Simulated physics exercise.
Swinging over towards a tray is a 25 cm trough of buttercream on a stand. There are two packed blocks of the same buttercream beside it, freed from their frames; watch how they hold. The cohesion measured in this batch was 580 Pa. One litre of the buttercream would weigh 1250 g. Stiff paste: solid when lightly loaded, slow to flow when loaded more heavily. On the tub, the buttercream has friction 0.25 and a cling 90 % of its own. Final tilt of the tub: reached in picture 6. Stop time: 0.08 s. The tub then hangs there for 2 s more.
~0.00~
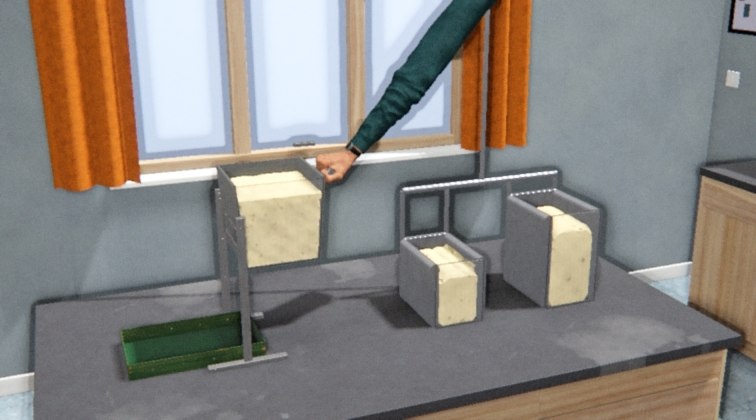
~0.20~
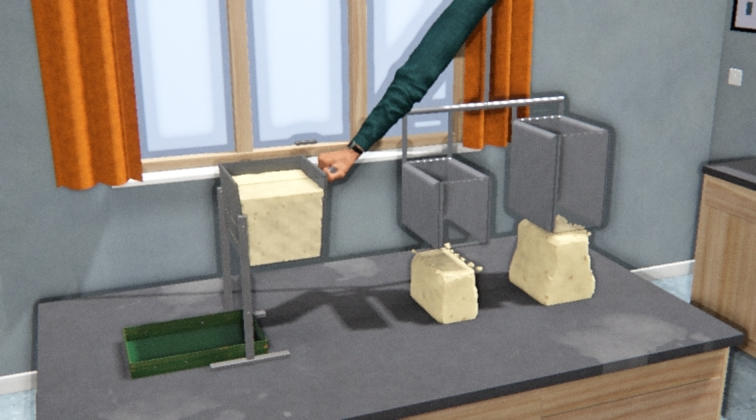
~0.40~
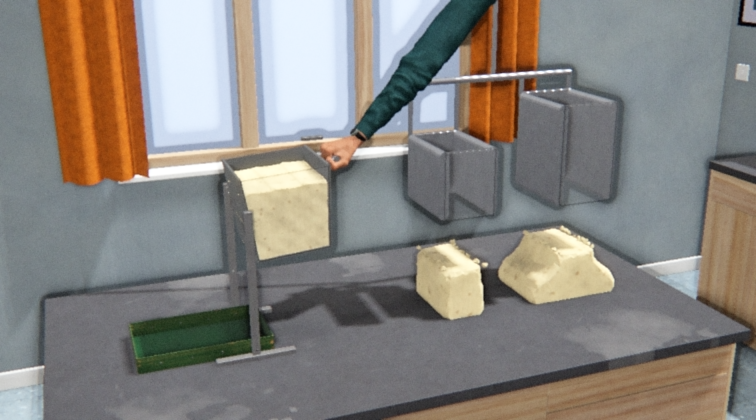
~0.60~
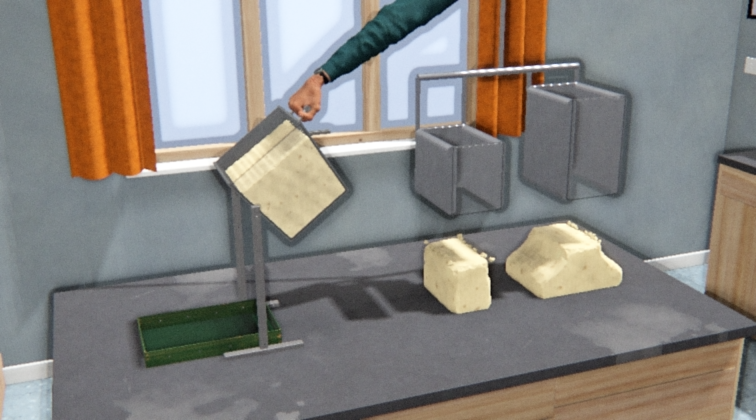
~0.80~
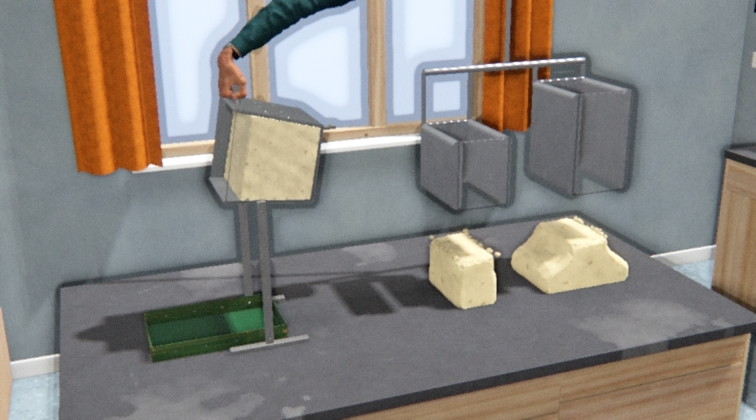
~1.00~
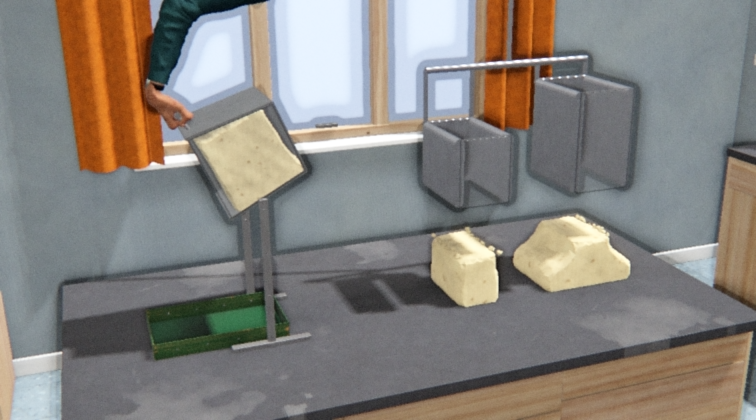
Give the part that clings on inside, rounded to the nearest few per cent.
The part that clings on inside is close to 0 %.
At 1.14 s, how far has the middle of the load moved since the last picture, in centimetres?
About 10 cm.
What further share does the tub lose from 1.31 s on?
Roughly 18 percent of the load.
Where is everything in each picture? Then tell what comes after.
In the first frame, handle-side rim at (322, 177), tilt 0 degrees; crest of the buttercream at (310, 192); block heights 18 cm, 28 cm (left to right).
In the second frame, handle-side rim at (324, 175), tilt 0 degrees; crest of the buttercream at (312, 191); block heights 17 cm, 24 cm (left to right).
In the third frame, handle-side rim at (327, 165), tilt 4 degrees; crest of the buttercream at (321, 181); block heights 17 cm, 18 cm (left to right).
In the fourth frame, handle-side rim at (299, 124), tilt 37 degrees; crest of the buttercream at (304, 140); block heights 17 cm, 17 cm (left to right).
In the fifth frame, handle-side rim at (235, 112), tilt 79 degrees; crest of the buttercream at (258, 118); block heights 17 cm, 17 cm (left to right).
In the sixth frame, handle-side rim at (188, 141), tilt 113 degrees; crest of the buttercream at (263, 112); block heights 17 cm, 17 cm (left to right).
After 1.14 s, the tub is at 113 degrees and holds 68 %.
After 1.31 s, the tub is at 113 degrees and holds 18 %.
After 1.48 s, the tub is at 113 degrees and holds 0 %.
After 1.65 s, the tub is at 113 degrees and holds 0 %.
After 3.00 s, the tub is at 113 degrees and holds 0 %.
